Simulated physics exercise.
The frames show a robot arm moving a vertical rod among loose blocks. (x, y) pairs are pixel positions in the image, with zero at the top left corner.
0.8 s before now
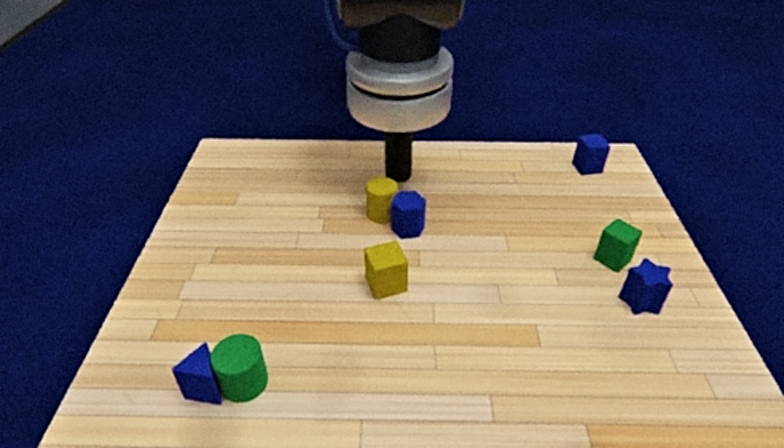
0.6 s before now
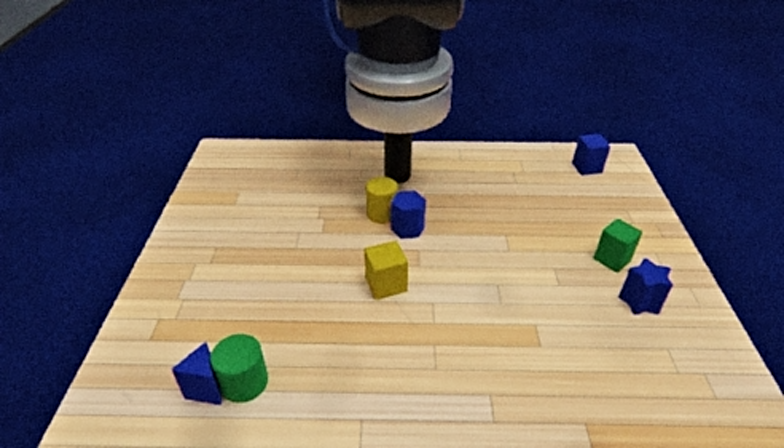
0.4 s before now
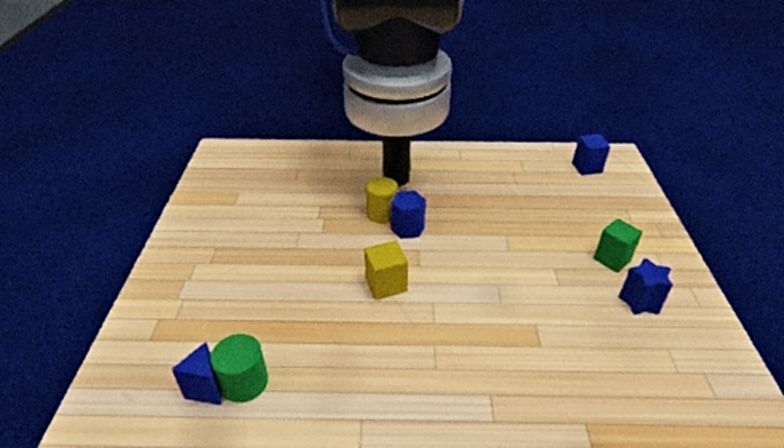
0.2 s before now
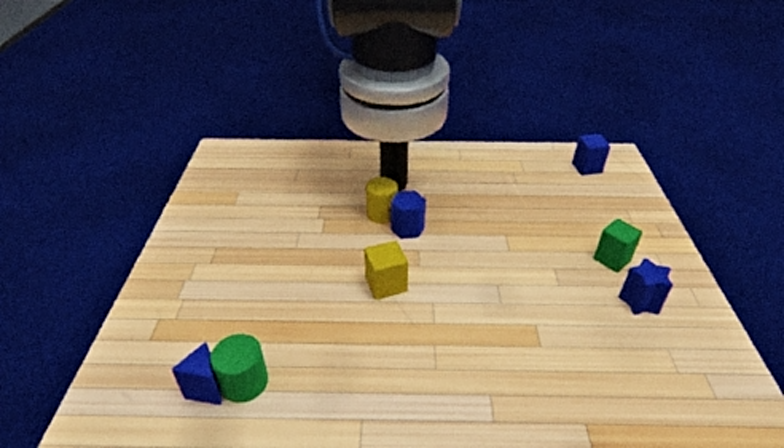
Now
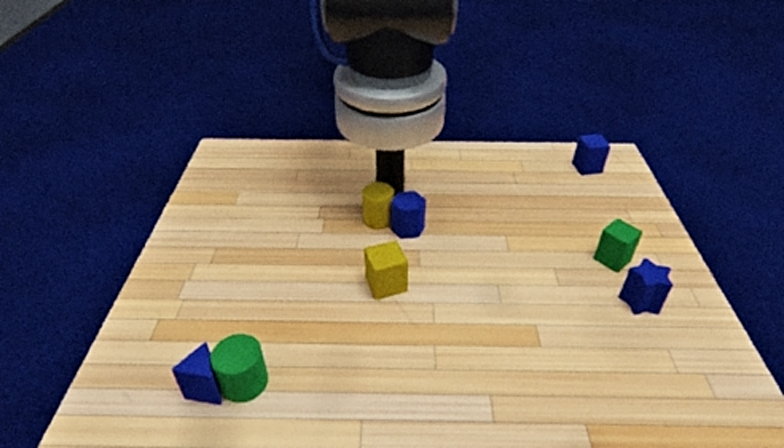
On a wooden board, a robot arm's black rod moves slightly toward the viewer, nudging a yellow cylinder beside a blue block.
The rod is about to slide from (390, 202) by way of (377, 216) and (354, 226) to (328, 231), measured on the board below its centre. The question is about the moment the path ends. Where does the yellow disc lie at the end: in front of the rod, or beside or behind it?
The rod moves past it.
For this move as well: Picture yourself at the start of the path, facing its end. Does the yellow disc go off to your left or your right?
It gets pushed left.
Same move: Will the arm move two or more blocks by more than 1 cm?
That would be a no.
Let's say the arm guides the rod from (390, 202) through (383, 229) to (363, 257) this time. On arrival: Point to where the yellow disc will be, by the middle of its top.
Roughly at (330, 237).
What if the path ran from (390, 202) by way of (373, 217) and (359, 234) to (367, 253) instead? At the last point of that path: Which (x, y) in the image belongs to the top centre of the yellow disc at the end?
Its top centre is at about (356, 246).
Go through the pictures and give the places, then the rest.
The first frame shows rod's lower end at (398, 176); yellow disc at (382, 185); blue six-sided block at (409, 200).
The second frame shows rod at (398, 177); blocks still.
The third frame shows rod at (396, 180); blocks still.
The fourth frame shows rod at (394, 185); blocks still.
The fifth frame shows rod at (390, 193); yellow disc at (378, 191); blue six-sided block at (409, 200).
The first path, step by step. Halfway along, rod at (366, 212); yellow disc at (360, 213).
At the end, rod at (327, 221); yellow disc at (354, 217); blue six-sided block still.
